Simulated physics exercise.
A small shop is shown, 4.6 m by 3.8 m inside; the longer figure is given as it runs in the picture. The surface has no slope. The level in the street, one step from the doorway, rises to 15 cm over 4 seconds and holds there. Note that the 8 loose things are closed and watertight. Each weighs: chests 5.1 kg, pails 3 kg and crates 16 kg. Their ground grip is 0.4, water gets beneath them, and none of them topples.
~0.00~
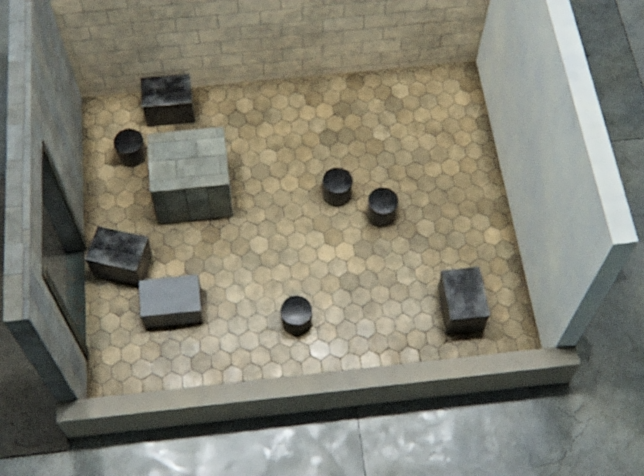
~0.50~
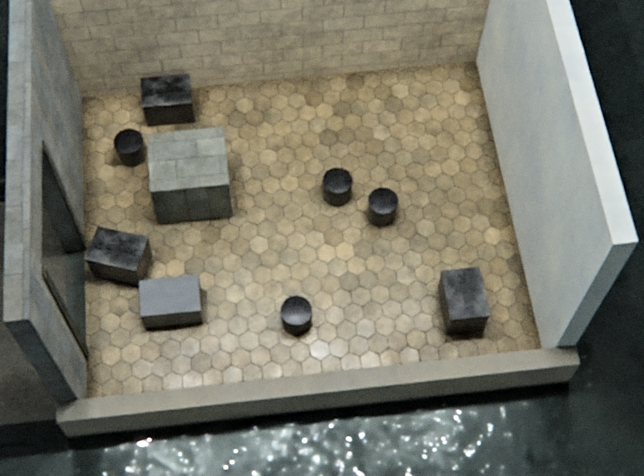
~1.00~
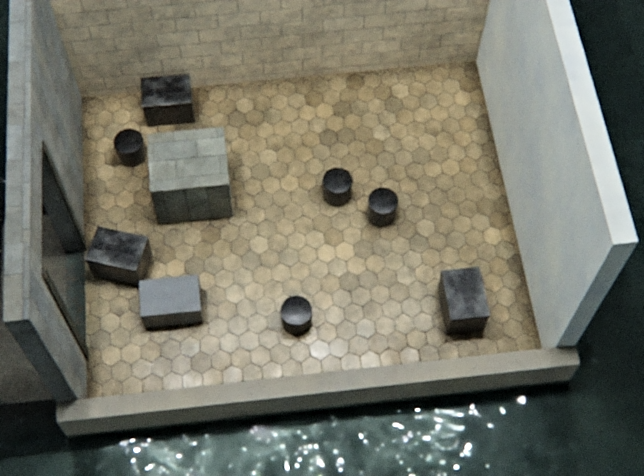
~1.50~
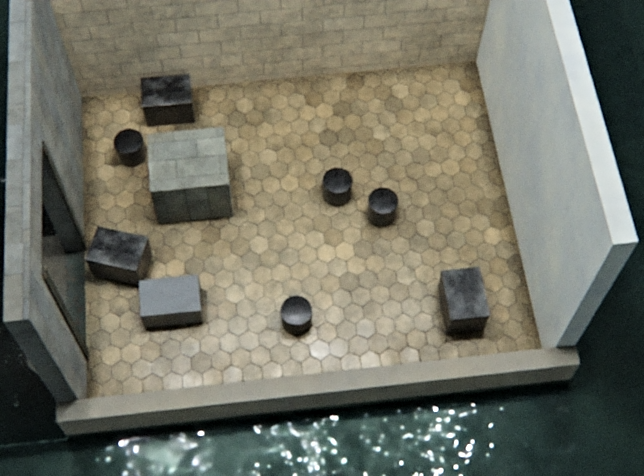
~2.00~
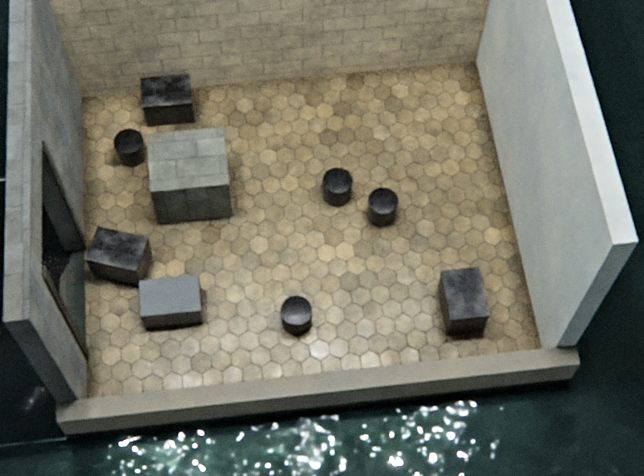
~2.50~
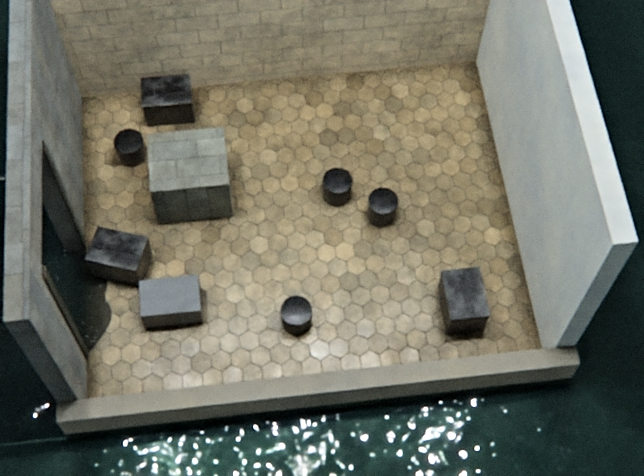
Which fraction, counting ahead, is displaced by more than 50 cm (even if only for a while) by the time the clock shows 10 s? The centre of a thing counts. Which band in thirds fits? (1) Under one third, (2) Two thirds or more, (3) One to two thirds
3, one to two thirds.
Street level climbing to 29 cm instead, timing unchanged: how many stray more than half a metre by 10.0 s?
In that case the number is 7.
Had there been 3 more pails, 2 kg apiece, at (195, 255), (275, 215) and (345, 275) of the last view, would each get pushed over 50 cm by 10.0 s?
In that order: Over, more, past it.
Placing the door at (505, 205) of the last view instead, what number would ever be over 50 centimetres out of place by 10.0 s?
The answer then is 4.
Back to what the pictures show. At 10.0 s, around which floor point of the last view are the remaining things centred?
Close to pixel (276, 214).
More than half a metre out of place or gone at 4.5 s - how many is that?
That would be 0.
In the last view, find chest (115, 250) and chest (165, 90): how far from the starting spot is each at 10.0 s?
Shifts: 100 cm / 0 cm.
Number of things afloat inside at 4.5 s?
At that point I count 0.
After 3.5 s 0 of 8 are over 50 cm from their spots; 0 afloat.
After 4.5 s 0 of 8 are over 50 cm from their spots; 0 afloat.
After 7.0 s 1 of 8 are over 50 cm from their spots; 0 afloat.
After 10.0 s 3 of 8 are over 50 cm from their spots, and 4 have been at some point; 1 afloat.
